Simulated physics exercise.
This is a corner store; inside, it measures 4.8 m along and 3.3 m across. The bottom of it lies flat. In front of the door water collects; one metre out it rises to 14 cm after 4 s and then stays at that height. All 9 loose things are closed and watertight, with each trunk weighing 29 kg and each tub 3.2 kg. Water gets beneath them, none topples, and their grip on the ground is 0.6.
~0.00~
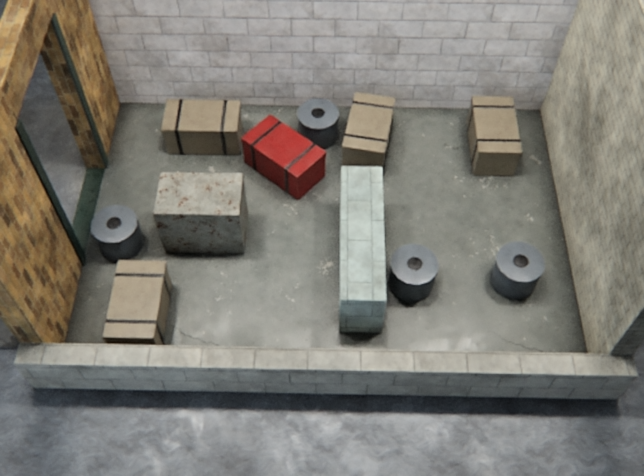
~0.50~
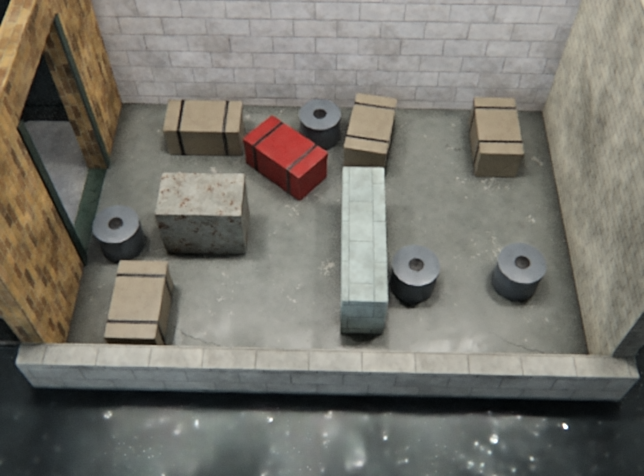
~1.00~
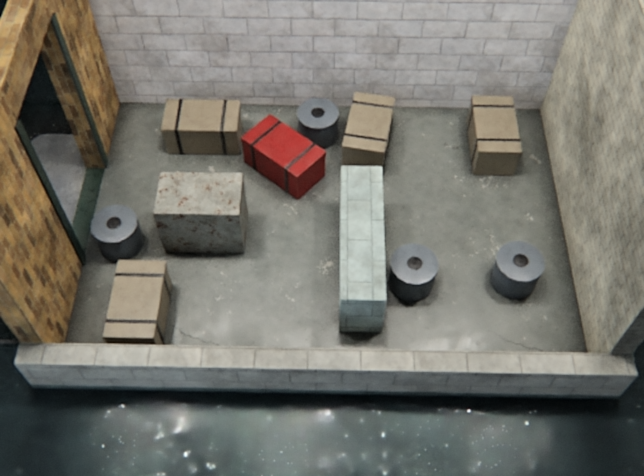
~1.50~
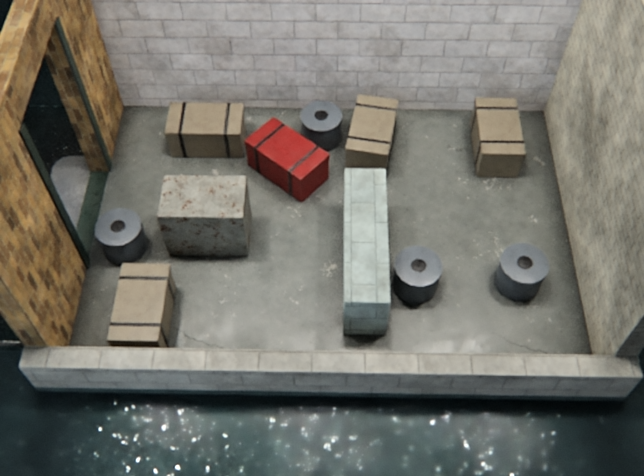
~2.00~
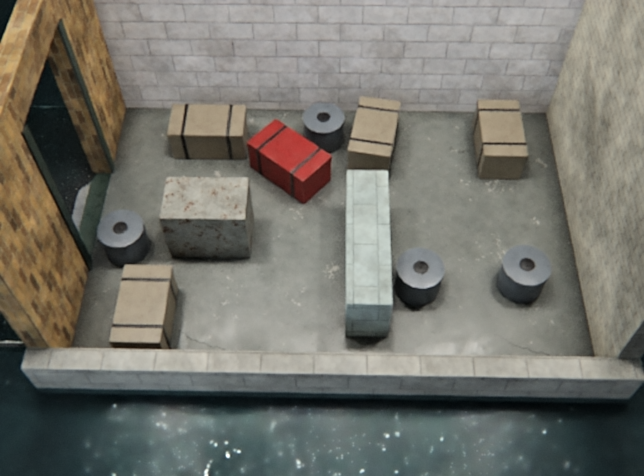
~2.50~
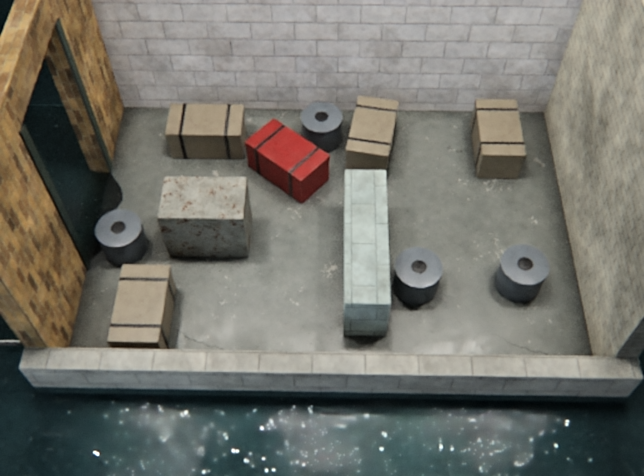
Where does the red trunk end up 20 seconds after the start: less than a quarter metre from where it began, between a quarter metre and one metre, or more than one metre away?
It ends up more than one metre from where it began.
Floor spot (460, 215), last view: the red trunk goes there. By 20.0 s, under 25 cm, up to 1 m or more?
Answer: It inches along.
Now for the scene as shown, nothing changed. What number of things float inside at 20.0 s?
At that time the total is 9.
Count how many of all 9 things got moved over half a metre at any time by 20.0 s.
That makes 8.
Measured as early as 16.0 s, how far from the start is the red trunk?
Around 80 cm from the start by that time.
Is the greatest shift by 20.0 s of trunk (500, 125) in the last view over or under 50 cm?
I'd say beneath it.
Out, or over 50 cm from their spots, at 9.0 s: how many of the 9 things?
By that point, 1.
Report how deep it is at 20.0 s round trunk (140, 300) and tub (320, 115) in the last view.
Close to 11 and 10 centimetres.
After 4.0 s the red trunk is near (287, 149), 0.0 m from its start, aground; 1 afloat.
After 9.0 s the red trunk is near (287, 149), 0.0 m from its start, aground; 2 afloat.
After 16.0 s the red trunk is near (364, 150), 0.8 m from its start, aground; 6 afloat.
After 20.0 s the red trunk is near (434, 167), 1.5 m from its start, afloat; 9 afloat.
